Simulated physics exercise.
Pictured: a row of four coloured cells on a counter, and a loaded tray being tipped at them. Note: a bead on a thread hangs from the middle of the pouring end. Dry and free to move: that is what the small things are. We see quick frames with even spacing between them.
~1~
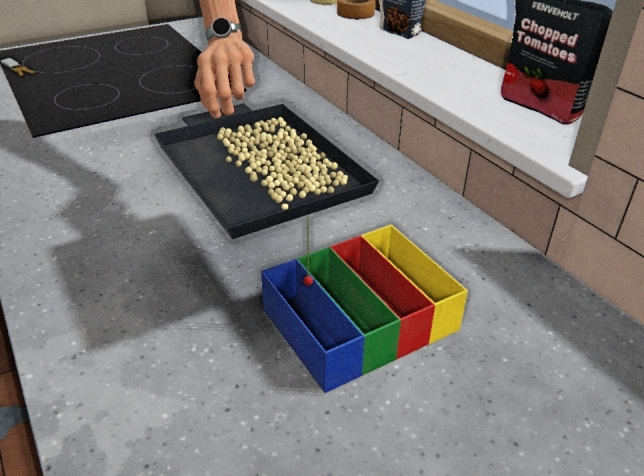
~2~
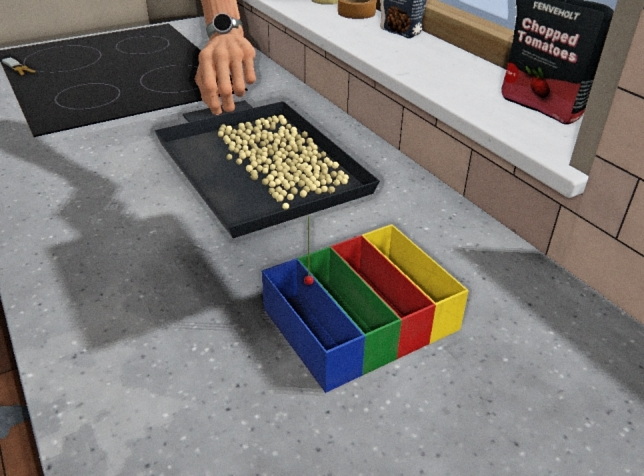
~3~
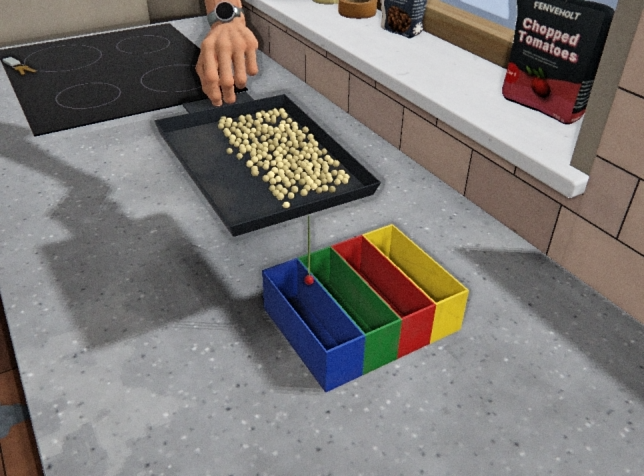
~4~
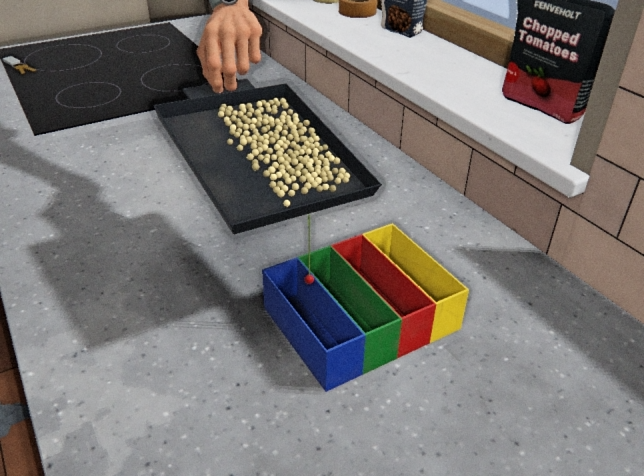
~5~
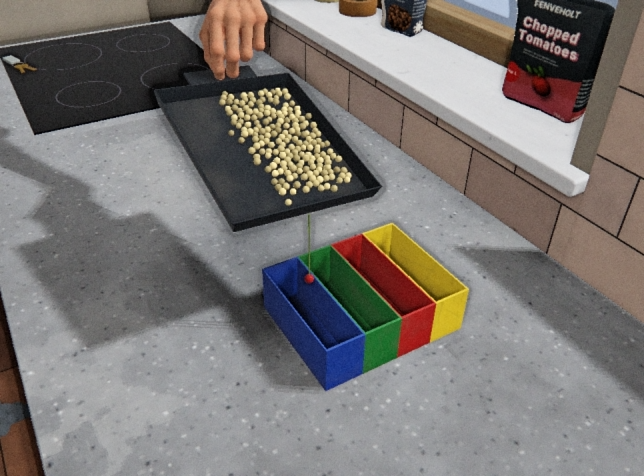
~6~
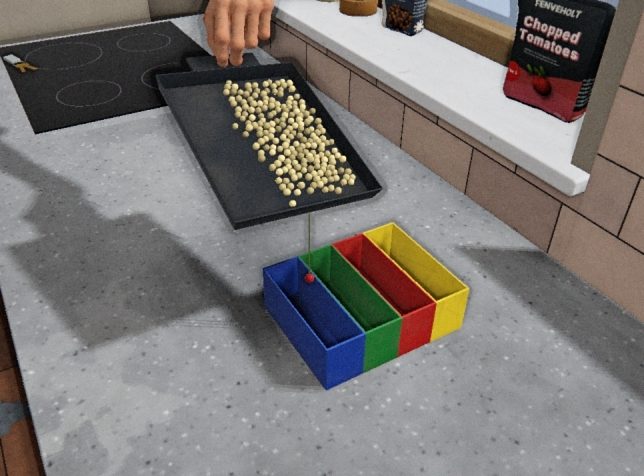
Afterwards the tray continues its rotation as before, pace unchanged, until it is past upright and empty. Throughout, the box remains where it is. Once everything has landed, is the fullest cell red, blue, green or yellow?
It is the red cell.
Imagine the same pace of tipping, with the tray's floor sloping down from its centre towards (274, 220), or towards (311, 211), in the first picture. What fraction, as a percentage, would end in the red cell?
First heading 0 %, second heading 20 %.
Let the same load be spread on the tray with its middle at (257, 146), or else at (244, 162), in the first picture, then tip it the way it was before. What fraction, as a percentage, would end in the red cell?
Try 1: 60 %; try 2: 60 %.
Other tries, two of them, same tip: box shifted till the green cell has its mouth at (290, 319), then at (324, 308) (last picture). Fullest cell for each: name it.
At the first place yellow, at the second that yellow cell.
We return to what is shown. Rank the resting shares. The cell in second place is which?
That would be the green cell.
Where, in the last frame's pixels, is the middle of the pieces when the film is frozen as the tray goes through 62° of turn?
I'd put the middle close to (343, 183).
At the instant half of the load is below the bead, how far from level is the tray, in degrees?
About 100 degrees.
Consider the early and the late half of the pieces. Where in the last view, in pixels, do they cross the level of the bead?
I'd say close to (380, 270) at first and close to (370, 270) later on.
Soon after the last picture, tray tipped steeply; nearly all on the tray; a stray few in the green cell; a stray few in the red cell; a stray few falling or outside the box.
A little later, tray tipped past a quarter turn; about a quarter on the tray; about a third in the red cell; a small part in the green cell; a stray few in the yellow cell; a stray few in the blue cell; about a quarter falling or outside the box.
Later still, tray tipped past a quarter turn; about two thirds in the red cell; about a quarter in the green cell; a small part in the blue cell; a stray few in the yellow cell; a stray few falling or outside the box.
At rest, tray tipped past a quarter turn; about two thirds in the red cell; about a quarter in the green cell; a small part in the blue cell; a stray few in the yellow cell; a stray few outside the box.
